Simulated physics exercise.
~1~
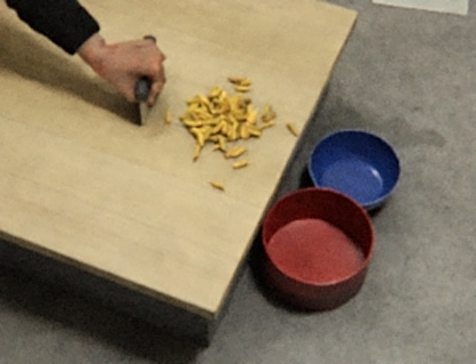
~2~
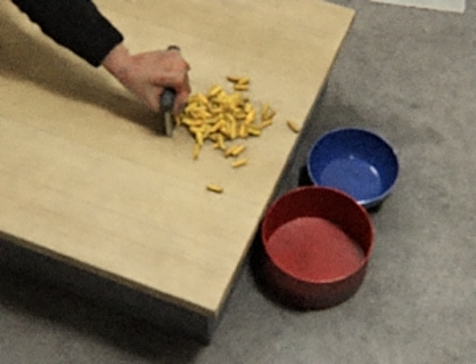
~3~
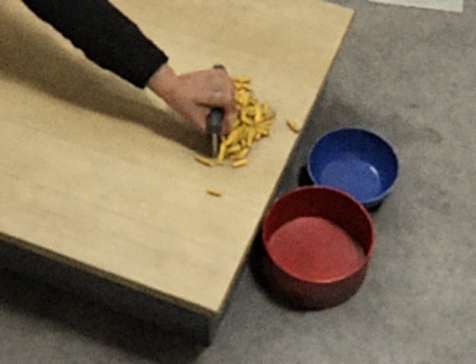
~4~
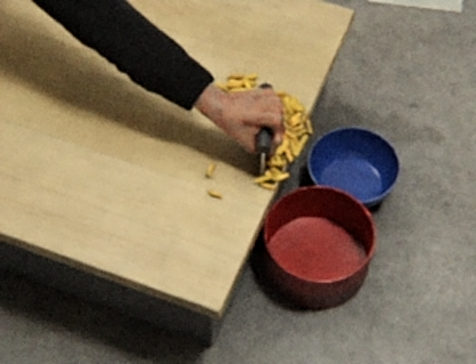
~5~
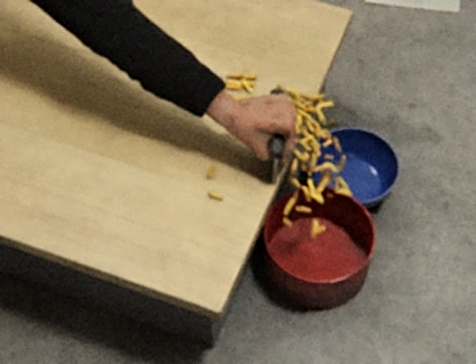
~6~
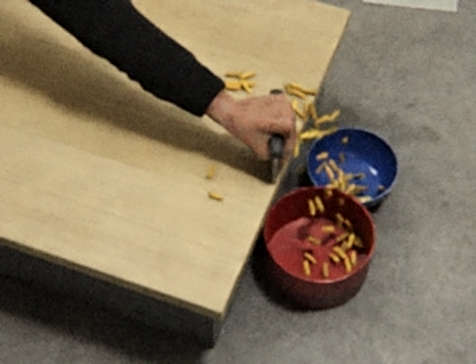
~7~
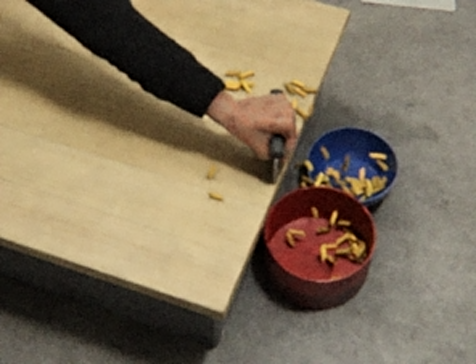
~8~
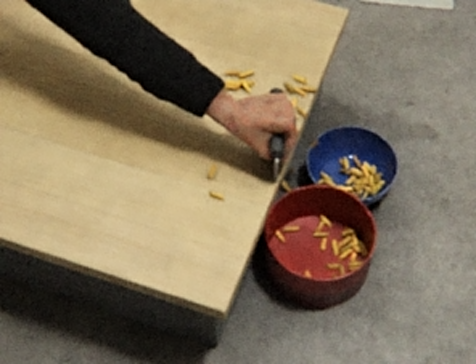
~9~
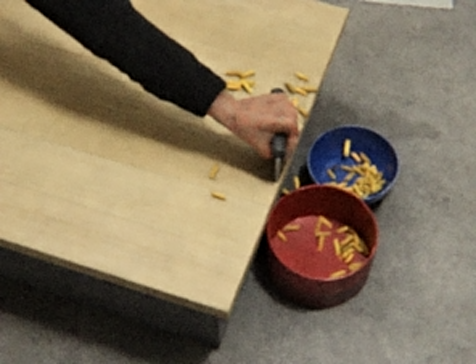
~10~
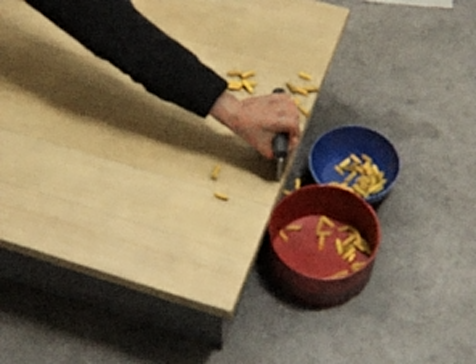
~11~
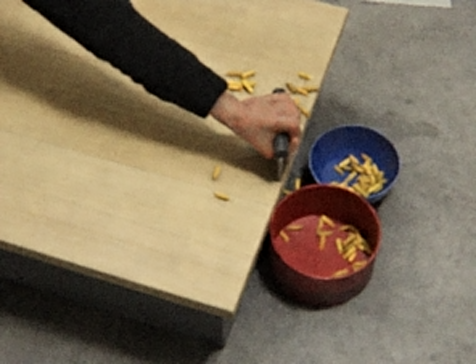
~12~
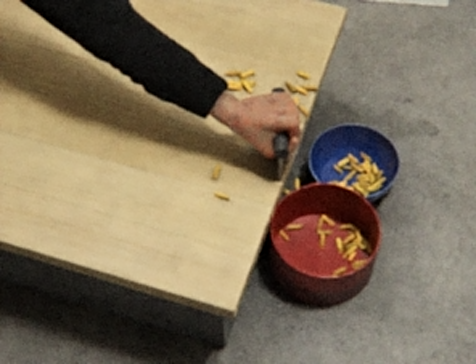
A heap of yellow pasta pieces lies spilt on a pale wooden table, seen from above at an angle, with a blue bowl and a red pot on the grey floor beyond its right edge. A hand in a dark sleeve reaches in from the upper left, gripping a dark scraper. It pushes the pile rightward to the edge and stops there. Many pieces tumble over, scattering into both the red pot and the blue bowl. The hand stays at the edge as they settle, with some pieces left on the tabletop and a few having missed the containers.
